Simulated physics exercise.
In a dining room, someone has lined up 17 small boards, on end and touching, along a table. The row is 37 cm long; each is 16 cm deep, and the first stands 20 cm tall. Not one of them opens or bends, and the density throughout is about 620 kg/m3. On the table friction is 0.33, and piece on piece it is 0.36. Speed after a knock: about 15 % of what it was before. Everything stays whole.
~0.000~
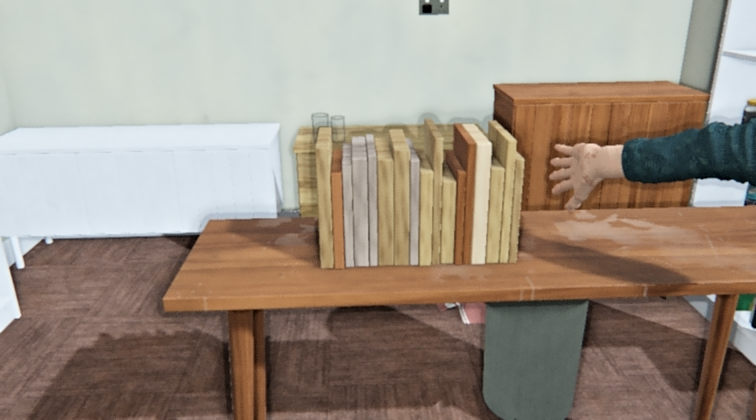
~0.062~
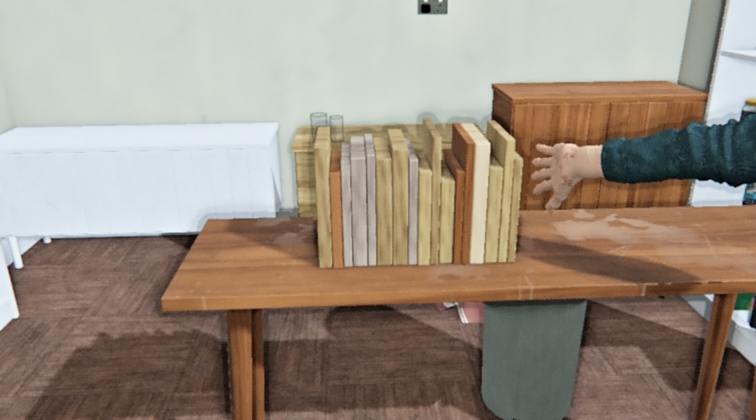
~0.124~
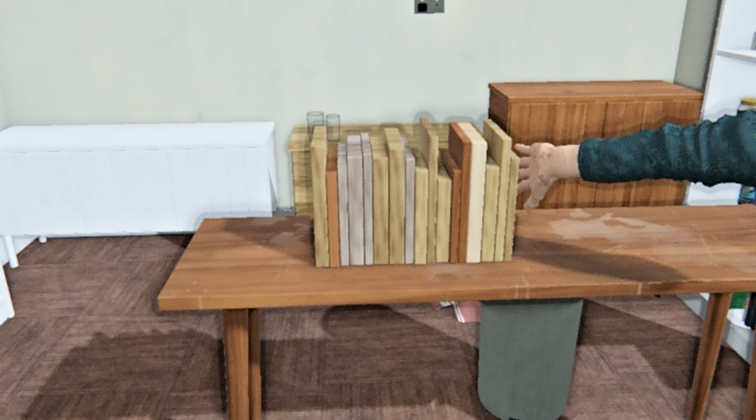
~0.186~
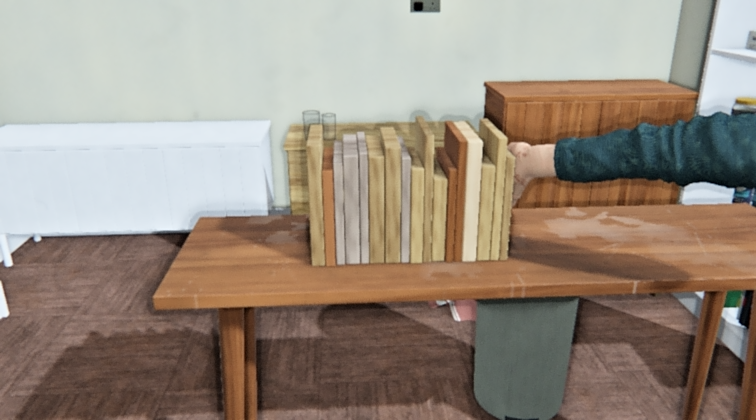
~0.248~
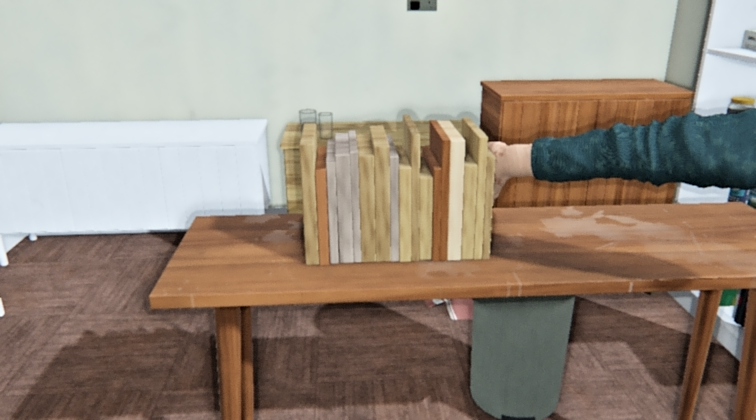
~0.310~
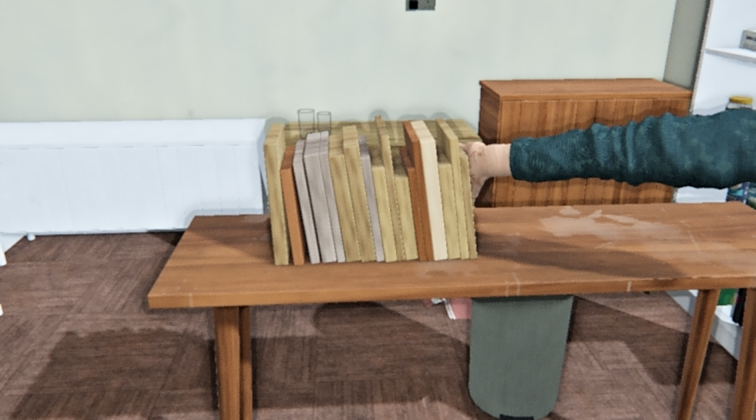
The clip shows a hand in a dark green sleeve reaching left toward a row of upright boards on a wooden table, then pressing against the right end, pushing the boards leftward as they lean slightly left.
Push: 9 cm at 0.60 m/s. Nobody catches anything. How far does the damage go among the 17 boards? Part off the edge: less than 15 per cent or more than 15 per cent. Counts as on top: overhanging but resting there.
Off the edge: Under 15 per cent.
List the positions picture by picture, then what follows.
In the first picture (each place is the centre of the face we see best; the camera pans a little), hand (588, 166) 12 cm from the first; all in place.
In the second picture, hand (568, 166) 8 cm from the first.
In the third picture, hand (545, 166) 46 mm from the first.
In the fourth picture, hand (522, 165) 8 mm from the first.
In the fifth picture, hand (499, 165) 29 mm in; 10 have shifted.
In the sixth picture, hand (479, 165) 7 cm in; steepest lean 8°, the board at (450, 214); 17 have shifted.
By 0.37 s, none of the 17 boards off the edge, 17 disturbed.
By 0.78 s, 1 of the 17 boards off the edge.
When it is over (1.1 s), 1 of the 17 boards off the edge. That is 6 per cent.
